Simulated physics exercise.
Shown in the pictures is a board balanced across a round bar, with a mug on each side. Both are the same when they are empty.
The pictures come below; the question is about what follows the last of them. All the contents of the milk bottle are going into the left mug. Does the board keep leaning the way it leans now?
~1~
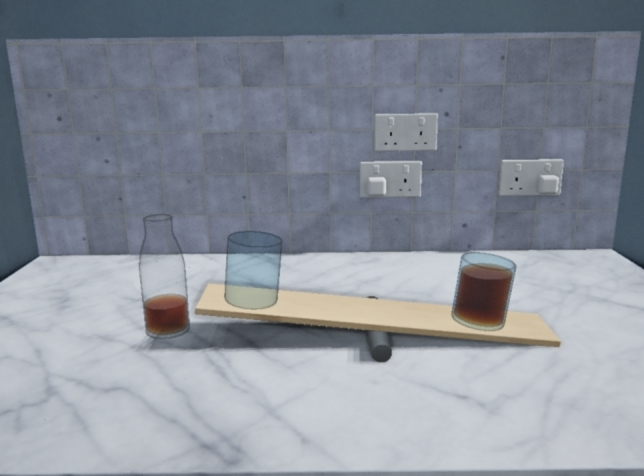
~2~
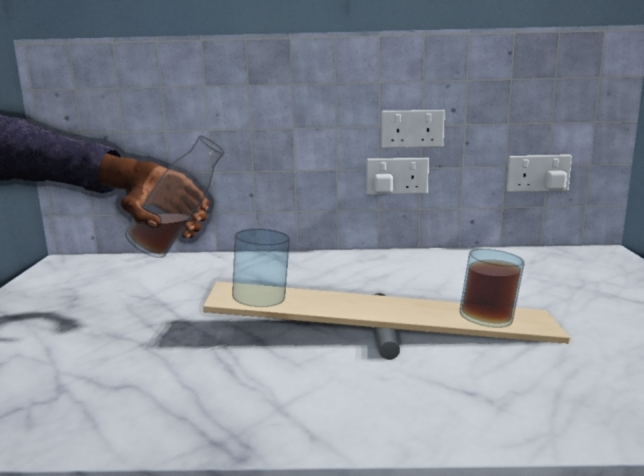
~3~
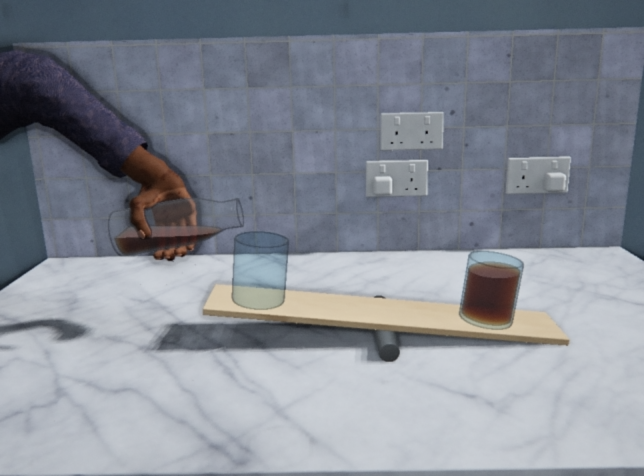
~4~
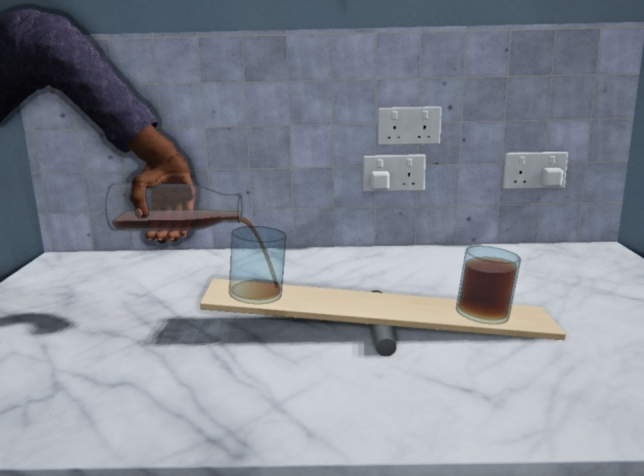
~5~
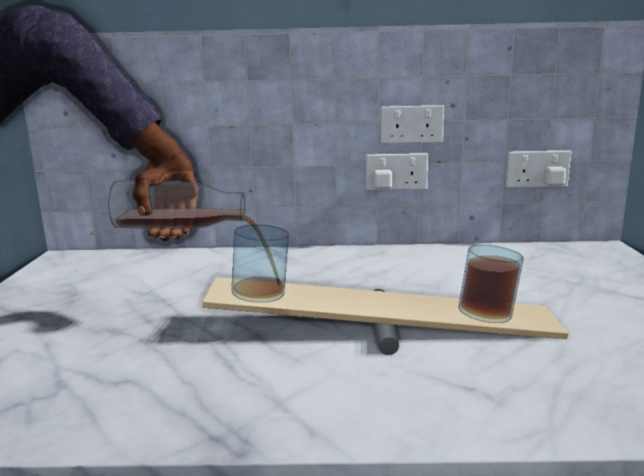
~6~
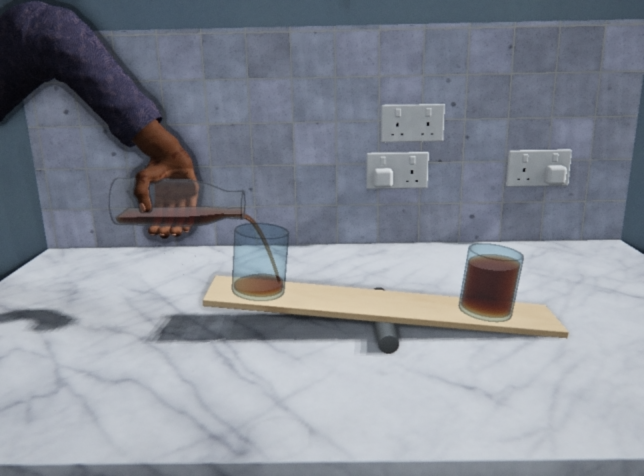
Yes, it holds its tilt.
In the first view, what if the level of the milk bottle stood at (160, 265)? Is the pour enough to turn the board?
Observed: A tilt to the other side.
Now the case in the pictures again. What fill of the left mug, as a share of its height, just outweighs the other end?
Around 55 per cent of its height.
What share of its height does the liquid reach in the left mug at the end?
Around 35 in a hundred.
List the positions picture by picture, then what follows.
The first frame shows at the start; milk bottle (163, 273) about a quarter full; left mug (253, 267) empty, raised; right mug (484, 289) about three quarters full, on the low side.
In the second frame, a hand has the milk bottle; round bar (389, 348); left mug (261, 265) empty.
In the third frame, the milk bottle is tipped; milk bottle (181, 223) tipped 80° with all of its load; left mug (260, 268) empty.
In the fourth frame, the stream is running; round bar (386, 345); left mug nearly empty, surface at (256, 289); right mug about three quarters full, surface at (491, 265).
In the fifth frame, the stream is running; milk bottle (182, 205) tipped 90° with nearly all of its load; left mug (260, 261) nearly empty.
In the sixth frame, the stream is running; round bar (388, 342); left mug nearly empty, surface at (259, 283); right mug about three quarters full, surface at (494, 263).
Shortly, the left mug is about a quarter full; the board leans as before.
Then, the left mug is about a third full; the board leans as before.
At the finish, the left mug is about a third full; the board leans as before.
